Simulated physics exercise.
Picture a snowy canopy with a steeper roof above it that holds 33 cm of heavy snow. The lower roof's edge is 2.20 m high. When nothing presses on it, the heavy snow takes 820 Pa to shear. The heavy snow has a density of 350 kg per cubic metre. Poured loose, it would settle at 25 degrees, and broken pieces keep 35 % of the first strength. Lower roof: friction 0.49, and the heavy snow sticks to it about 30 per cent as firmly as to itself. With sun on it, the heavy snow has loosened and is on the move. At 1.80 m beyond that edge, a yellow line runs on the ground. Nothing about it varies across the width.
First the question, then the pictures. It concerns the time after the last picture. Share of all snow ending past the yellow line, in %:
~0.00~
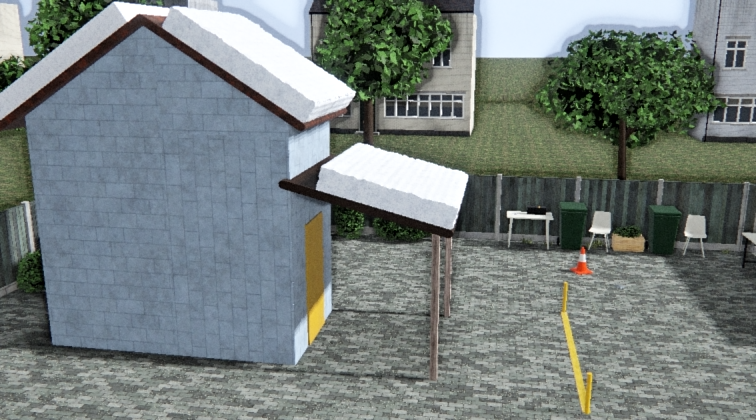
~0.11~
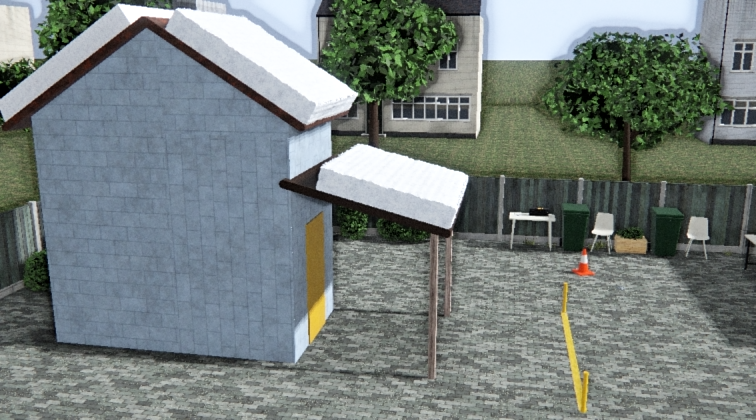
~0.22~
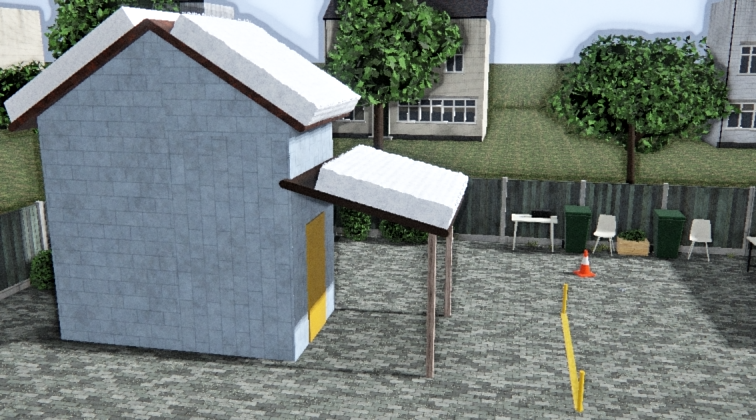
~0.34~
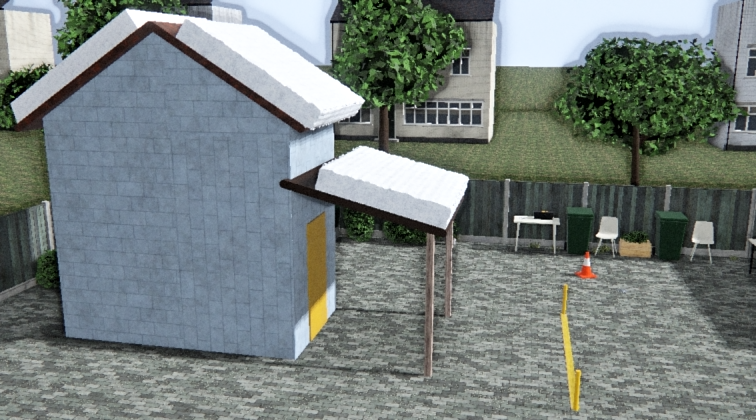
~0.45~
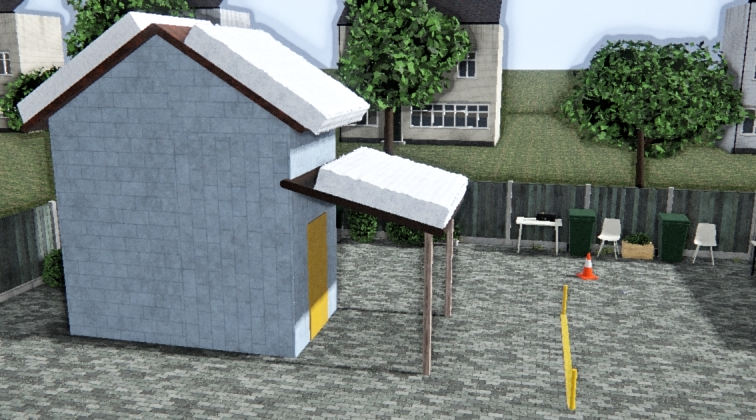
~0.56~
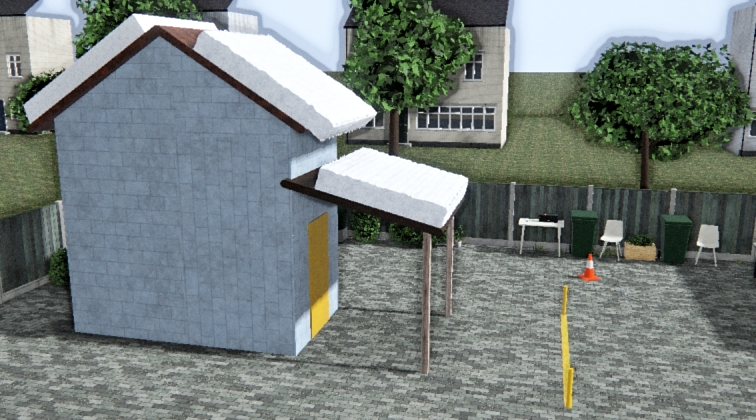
Roughly 0 %.
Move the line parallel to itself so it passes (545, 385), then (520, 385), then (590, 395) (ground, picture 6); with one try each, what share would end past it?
In turn about 0 %, 3 %, 0 %.
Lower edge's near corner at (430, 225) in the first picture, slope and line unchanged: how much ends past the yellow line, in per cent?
In that case some 0 per cent.
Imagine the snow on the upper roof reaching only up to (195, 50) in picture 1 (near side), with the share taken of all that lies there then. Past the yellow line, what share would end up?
Result: Approx. 0 % past the line.
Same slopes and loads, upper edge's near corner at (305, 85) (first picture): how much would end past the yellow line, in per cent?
That would come to around 8 %.
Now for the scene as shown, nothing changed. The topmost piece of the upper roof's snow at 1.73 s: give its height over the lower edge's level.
1.4 m, roughly.
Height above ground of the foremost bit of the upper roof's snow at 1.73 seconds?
Close to 2.6 metres, I reckon.
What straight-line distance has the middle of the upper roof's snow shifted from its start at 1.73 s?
2.2 m.
After 1.10 s, none is below the lower edge and 0 % is past the line.
After 1.73 s, none is below the lower edge and 0 % is past the line.
After 2.37 s, none is below the lower edge and 0 % is past the line.
After 3.00 s, 13 % is below the lower edge and 0 % is past the line.
After 4.60 s, at the end, 26 % is below the lower edge and 0 % is past the line.
